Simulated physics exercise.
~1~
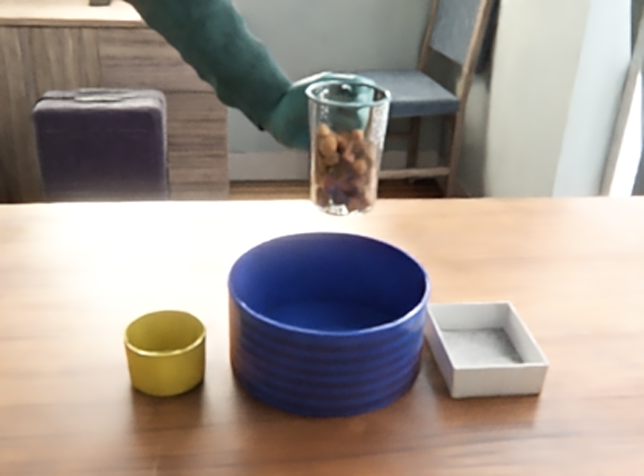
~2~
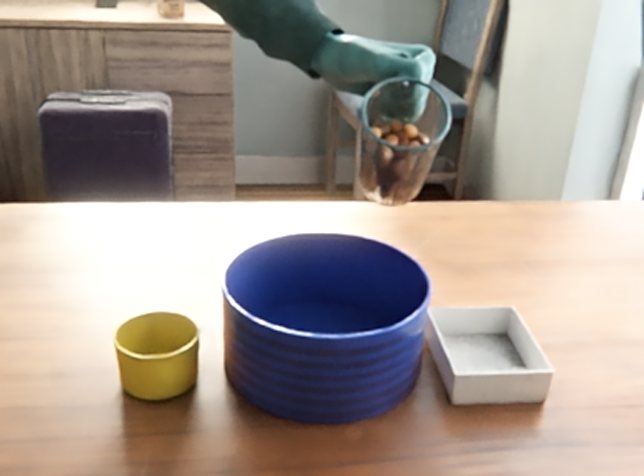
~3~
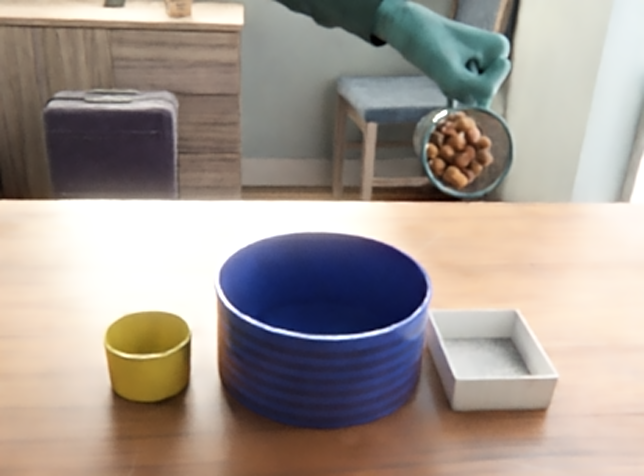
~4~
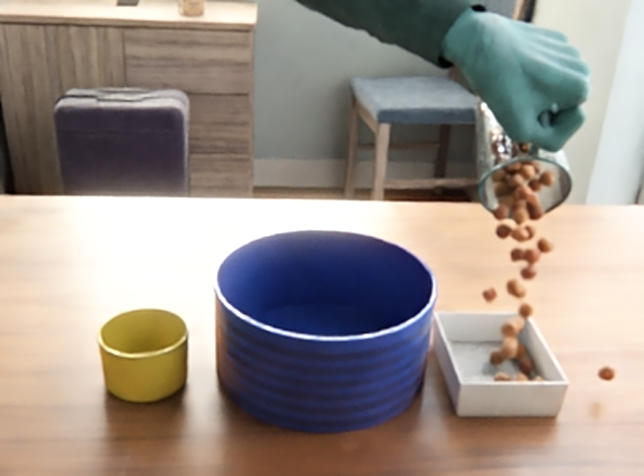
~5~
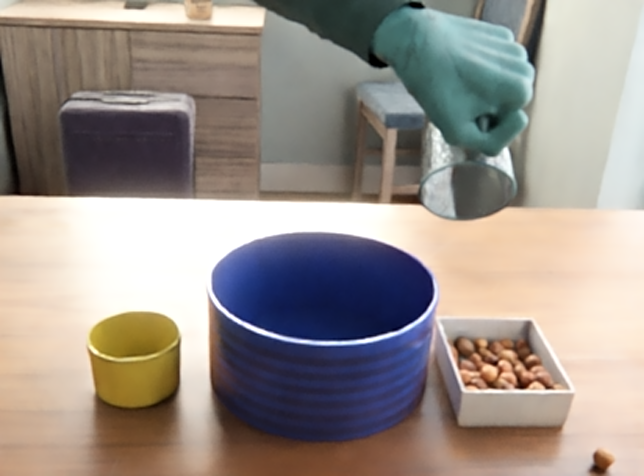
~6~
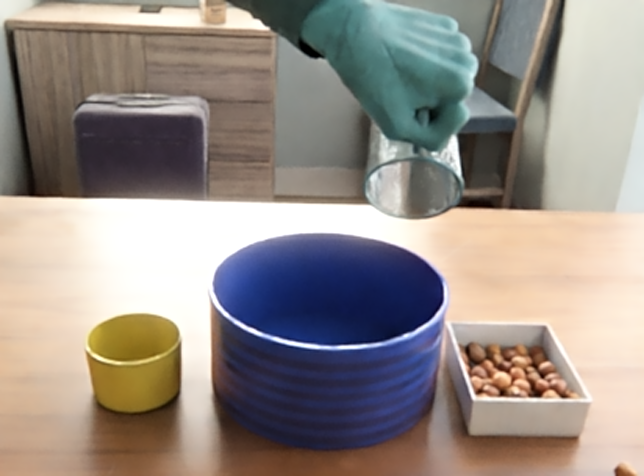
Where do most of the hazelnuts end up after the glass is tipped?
Nearly all of them end up in the white tin on the right. Only a few land outside it, and the yellow dish and the blue pot stay empty.
A gloved hand tips hazelnuts from a glass into the white tin, spilling a few.
